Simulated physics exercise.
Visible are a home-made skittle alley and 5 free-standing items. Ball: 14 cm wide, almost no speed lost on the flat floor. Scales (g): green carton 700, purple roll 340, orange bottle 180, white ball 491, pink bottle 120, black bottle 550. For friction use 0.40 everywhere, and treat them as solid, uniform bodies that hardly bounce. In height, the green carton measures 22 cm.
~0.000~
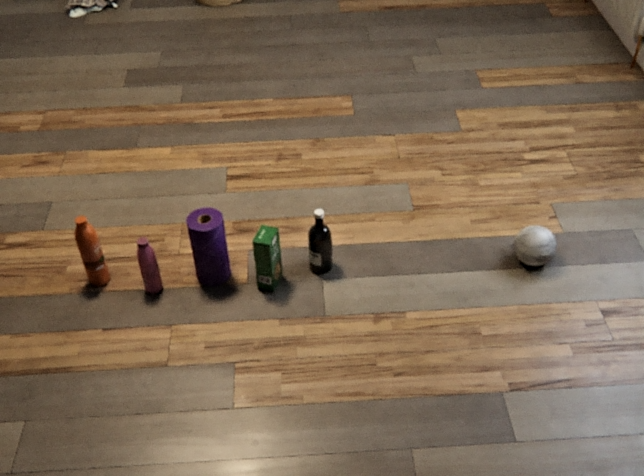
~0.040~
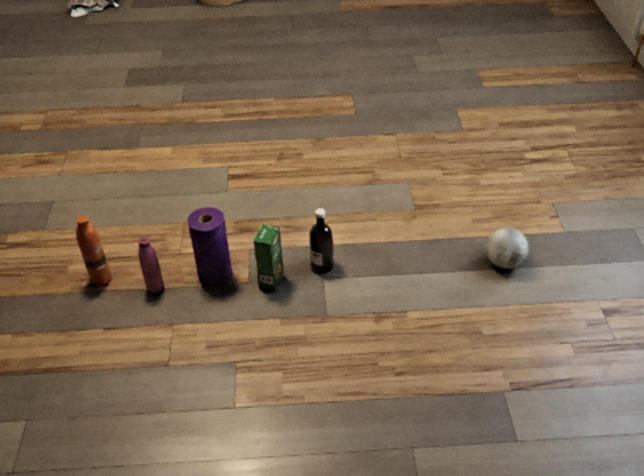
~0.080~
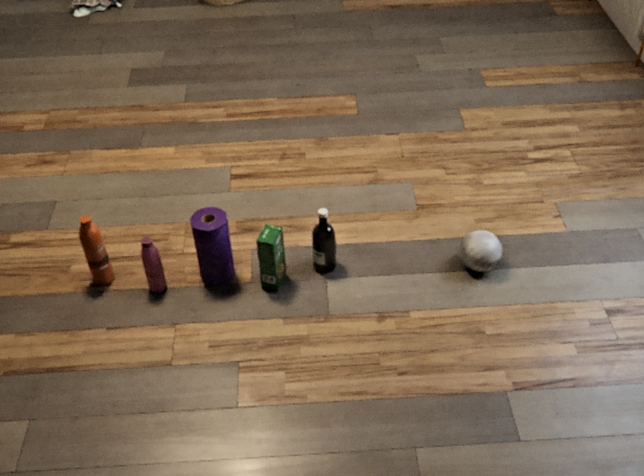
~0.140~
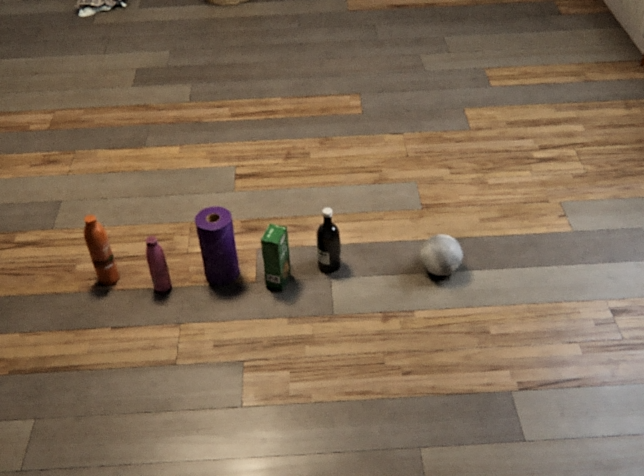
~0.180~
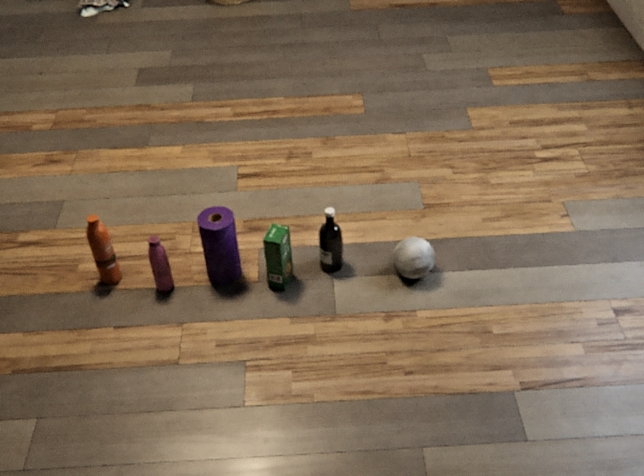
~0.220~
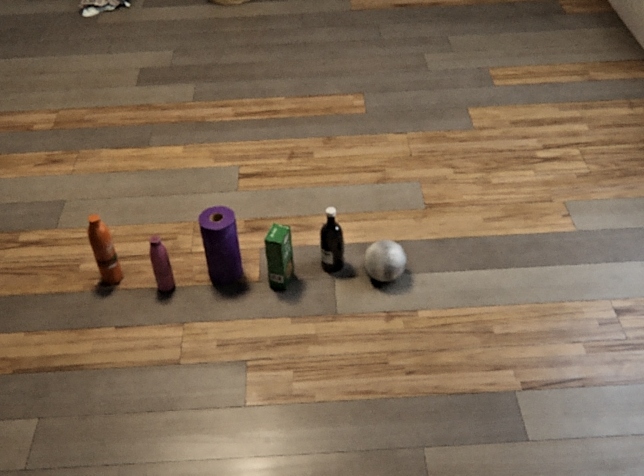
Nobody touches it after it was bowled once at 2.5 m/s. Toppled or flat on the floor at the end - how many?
Fallen: A lone item.
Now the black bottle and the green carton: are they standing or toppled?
Final state - black bottle: Goes over; green carton: Remains on its base.
After 0.52 s, ball has run 106 cm; white ball near (239, 317); black bottle leaning 54°.
After 0.92 s, ball has run 170 cm; white ball near (32, 421); black bottle on its side.
By the end (1.3 s), tipped over on the floor, black bottle; the other 4 in place, give or take 8 cm. Seen from the same camera at the end, green carton near (279, 257), purple roll near (221, 246).
